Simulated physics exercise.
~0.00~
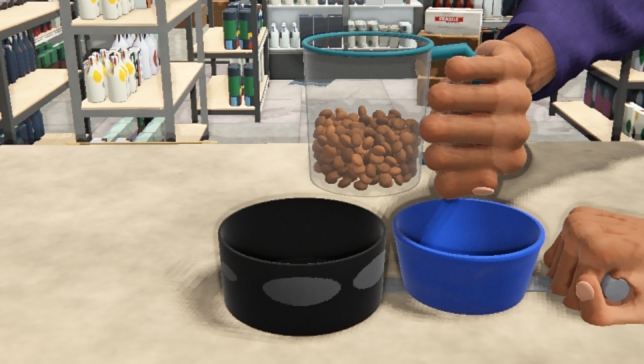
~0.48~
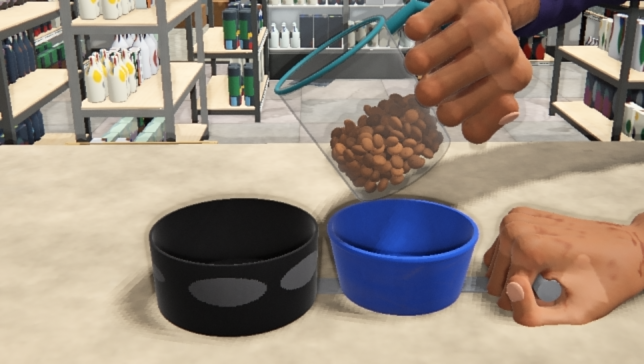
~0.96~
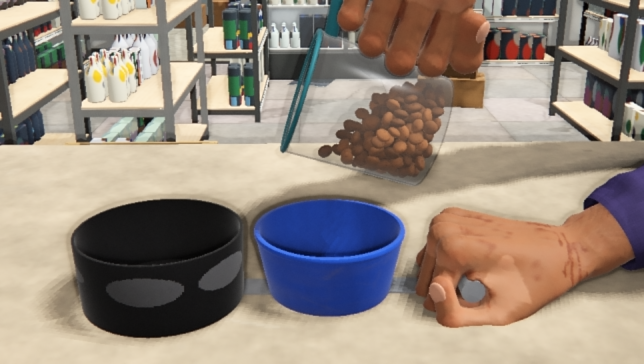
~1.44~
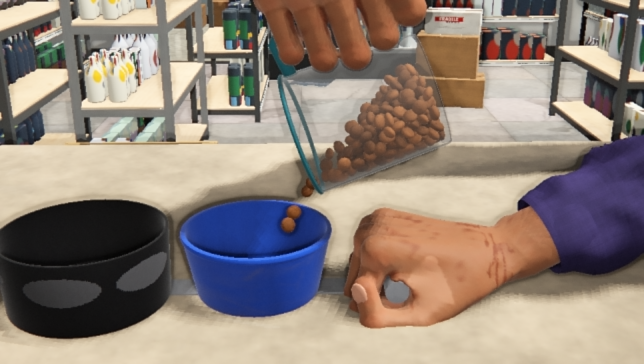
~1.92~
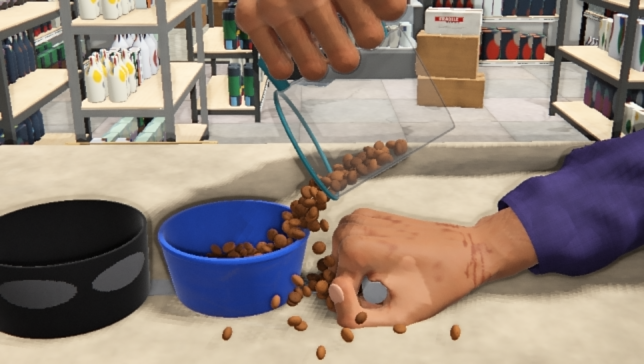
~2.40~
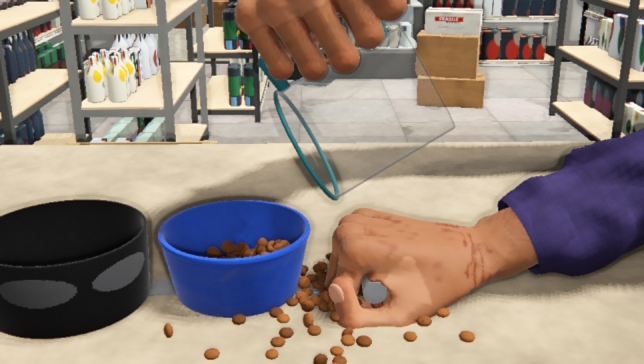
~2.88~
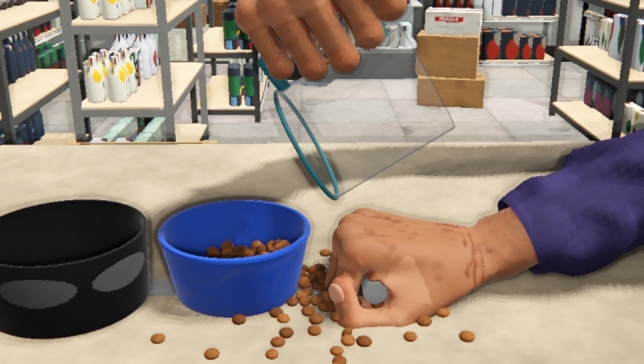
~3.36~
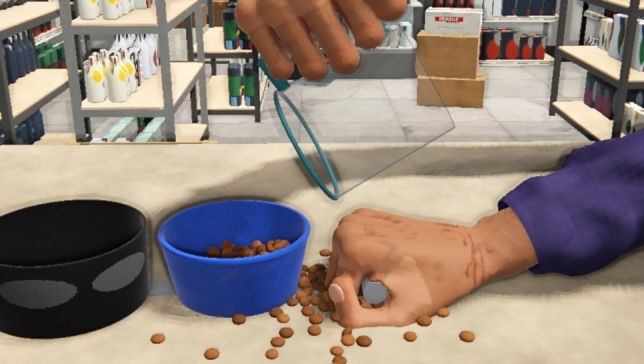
A hand tips a clear cup of brown kibble while a black dish and a blue dish slide left along the table beside another hand, then stop; the kibble pours out, mostly landing in the blue dish, with the rest scattered on the table and the cup empty.
